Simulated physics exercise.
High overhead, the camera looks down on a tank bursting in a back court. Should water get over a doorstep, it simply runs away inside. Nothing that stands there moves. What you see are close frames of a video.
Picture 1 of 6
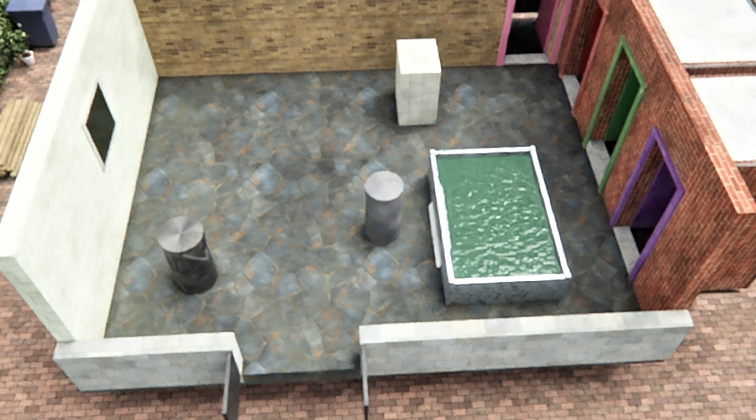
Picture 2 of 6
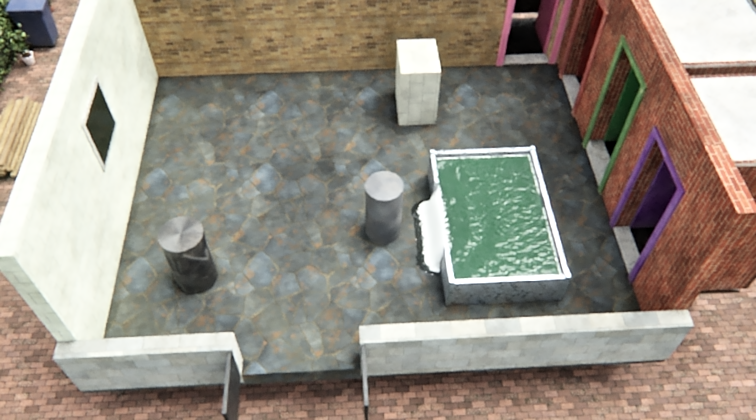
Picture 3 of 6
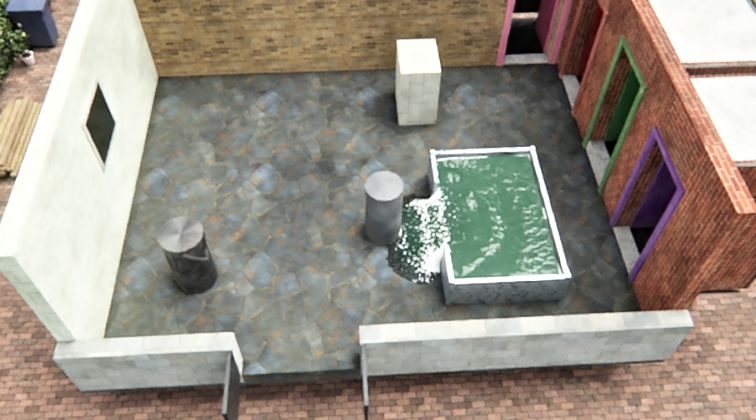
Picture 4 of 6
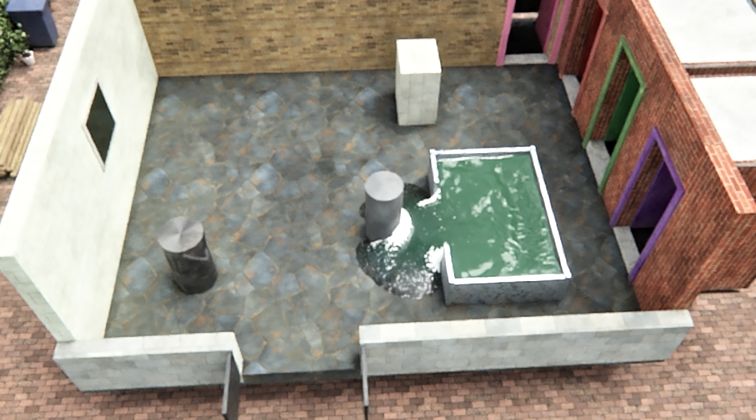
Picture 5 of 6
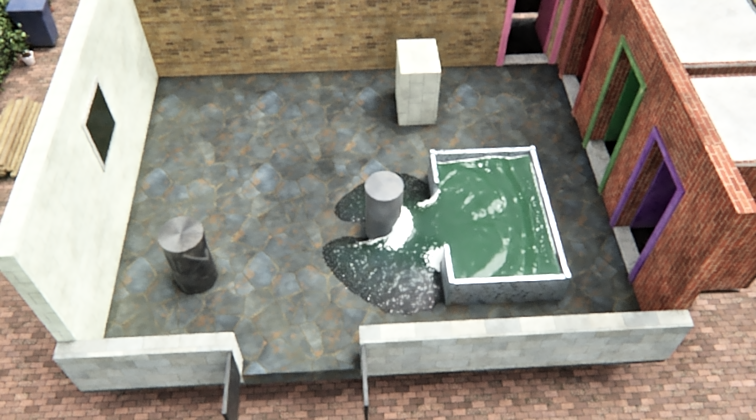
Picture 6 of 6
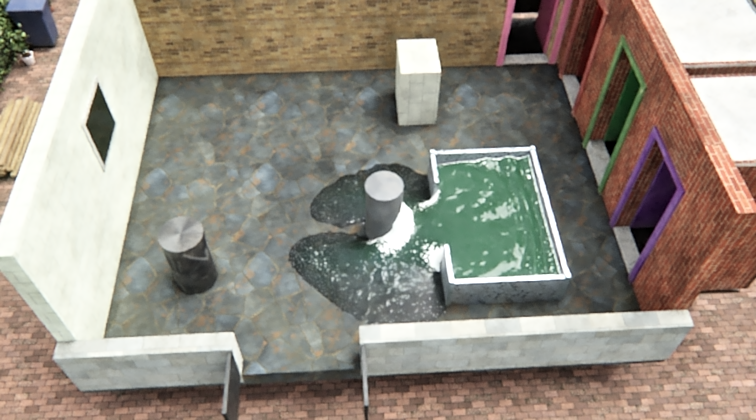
At first, a raised tank of green water stands whole and still in a walled court with two round pillars and a pale block. Then its left side opens and white, foaming water pours out toward the nearer pillar. The water wraps around the pillar and spreads leftward across the dark paving in two lobes.
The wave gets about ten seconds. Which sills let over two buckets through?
Purple door: No more than two buckets; pink door: No more than two buckets; green door: No more than two buckets; red door: No more than two buckets.
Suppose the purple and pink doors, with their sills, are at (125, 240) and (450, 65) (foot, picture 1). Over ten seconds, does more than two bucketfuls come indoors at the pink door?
Well, the pink door doesn't reach it.
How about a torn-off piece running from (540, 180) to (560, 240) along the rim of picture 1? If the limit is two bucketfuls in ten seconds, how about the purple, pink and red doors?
The purple door tops the limit, the pink door tops the limit, the red door falls short.
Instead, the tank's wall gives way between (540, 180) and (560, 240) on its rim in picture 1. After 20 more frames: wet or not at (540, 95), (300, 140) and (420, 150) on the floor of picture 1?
Sequence: Wetted / spared / spared.
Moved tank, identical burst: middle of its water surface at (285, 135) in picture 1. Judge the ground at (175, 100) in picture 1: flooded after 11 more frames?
Hit.
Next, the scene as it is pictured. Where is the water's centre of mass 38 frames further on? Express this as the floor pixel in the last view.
About (336, 206).
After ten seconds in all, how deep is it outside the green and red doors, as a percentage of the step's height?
I'd say around 10 and 20 in a hundred.
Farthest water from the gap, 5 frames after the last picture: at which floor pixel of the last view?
At roughly (199, 302).
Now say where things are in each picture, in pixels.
In the first frame, the open tank at (494, 213) is whole and still.
In the second frame, the front is at (425, 204), out from the gap at (441, 228).
In the third frame, water pours out at (441, 230) and has run to a hidden place.
In the fourth frame, water pours out at (441, 230) and has run to (365, 209).
In the fifth frame, the front is at (332, 258), out from the gap at (441, 230).
In the sixth frame, water pours out at (441, 229) and has run to (300, 263).
A moment on, water covers 25 % of the floor; the purple door not reached, the pink door not reached, the green door not reached, the red door not reached.
Next, water covers 45 % of the floor; the purple door not reached, the pink door not reached, the green door not reached, the red door not reached.
Then, water covers 65 % of the floor; the purple door not reached, the pink door not reached, the green door not reached, the red door not reached.
Later, water covers 70 % of the floor; the purple door not reached, the pink door not reached, the green door not reached, the red door not reached.
In the end, water covers 80 % of the floor; the purple door wet at the sill, nothing in, the pink door wet at the sill, nothing in, the green door wet at the sill, nothing in, the red door wet at the sill, nothing in.
